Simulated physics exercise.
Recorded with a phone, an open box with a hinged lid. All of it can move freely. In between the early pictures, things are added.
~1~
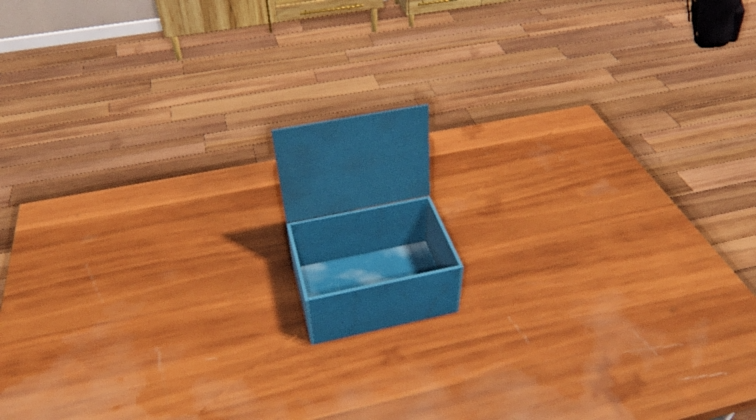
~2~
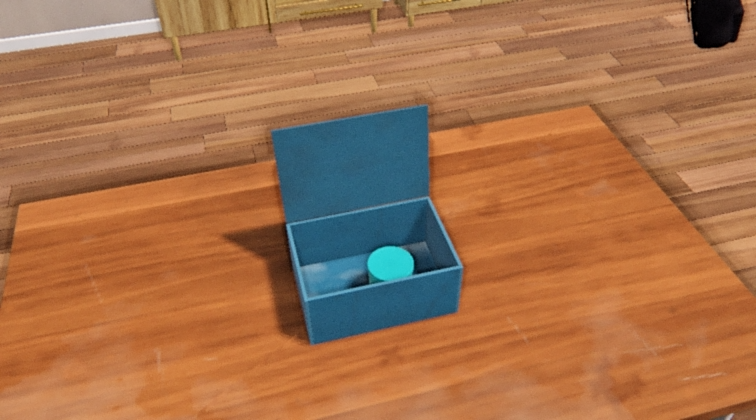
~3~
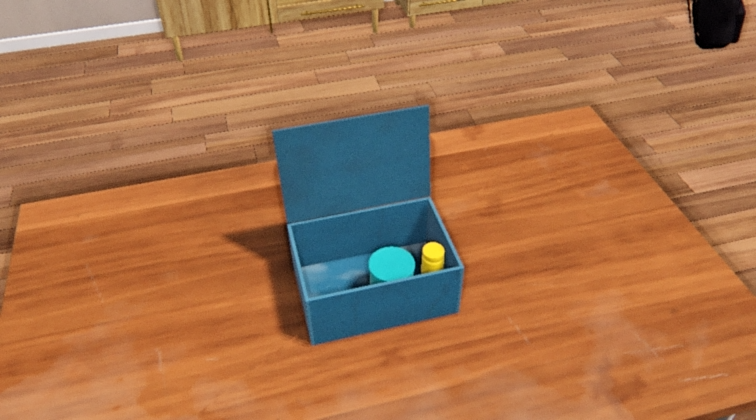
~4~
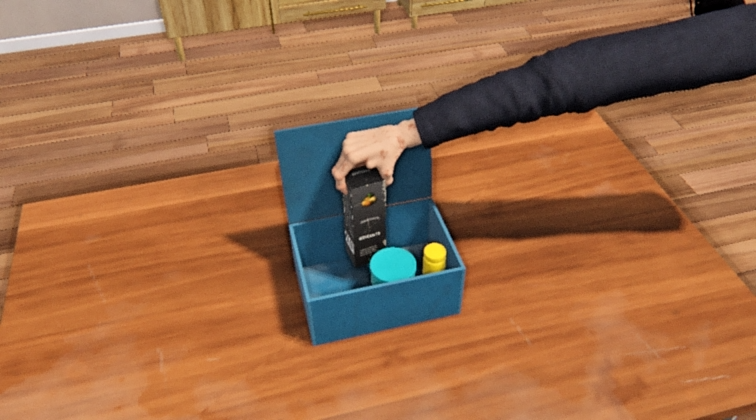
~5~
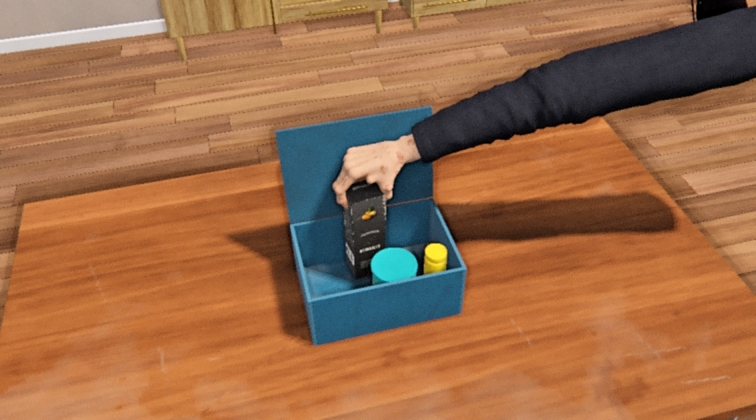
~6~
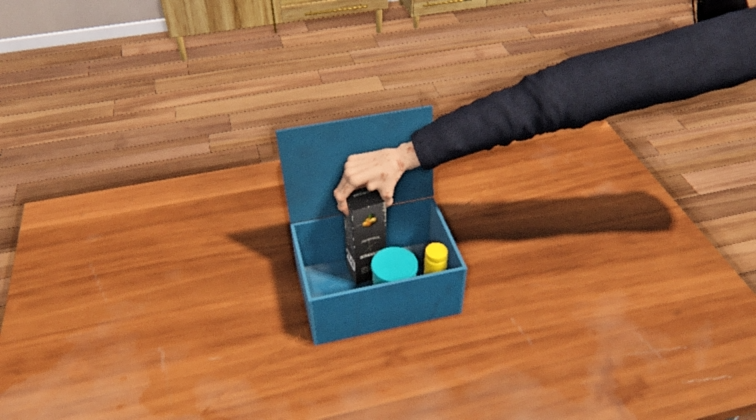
A hand lowering a black carton into an open blue box, behind a turquoise round item and a yellow shaker.
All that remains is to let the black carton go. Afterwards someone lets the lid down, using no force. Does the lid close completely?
My prediction: Lid off the rim.
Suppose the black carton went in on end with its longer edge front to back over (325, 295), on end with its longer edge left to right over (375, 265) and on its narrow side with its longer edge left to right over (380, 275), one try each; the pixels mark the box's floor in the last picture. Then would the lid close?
Try 1: Lid stays raised; try 2: Lid stays raised; try 3: Lid goes down.
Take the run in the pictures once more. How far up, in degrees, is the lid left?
Near 65°.
Then, 1.00 s past the last view, lid starting down.
Then, 1.30 s past the last view, lid 78° above the rim.
Then, 1.50 s past the last view, lid 68° above the rim; black carton rocked 5° from its first pose near (367, 238).
Finally, lid 65° above the rim; left askew, black carton; the other 2 still in place. Final places as the last picture's camera would see them, black carton near (367, 239).
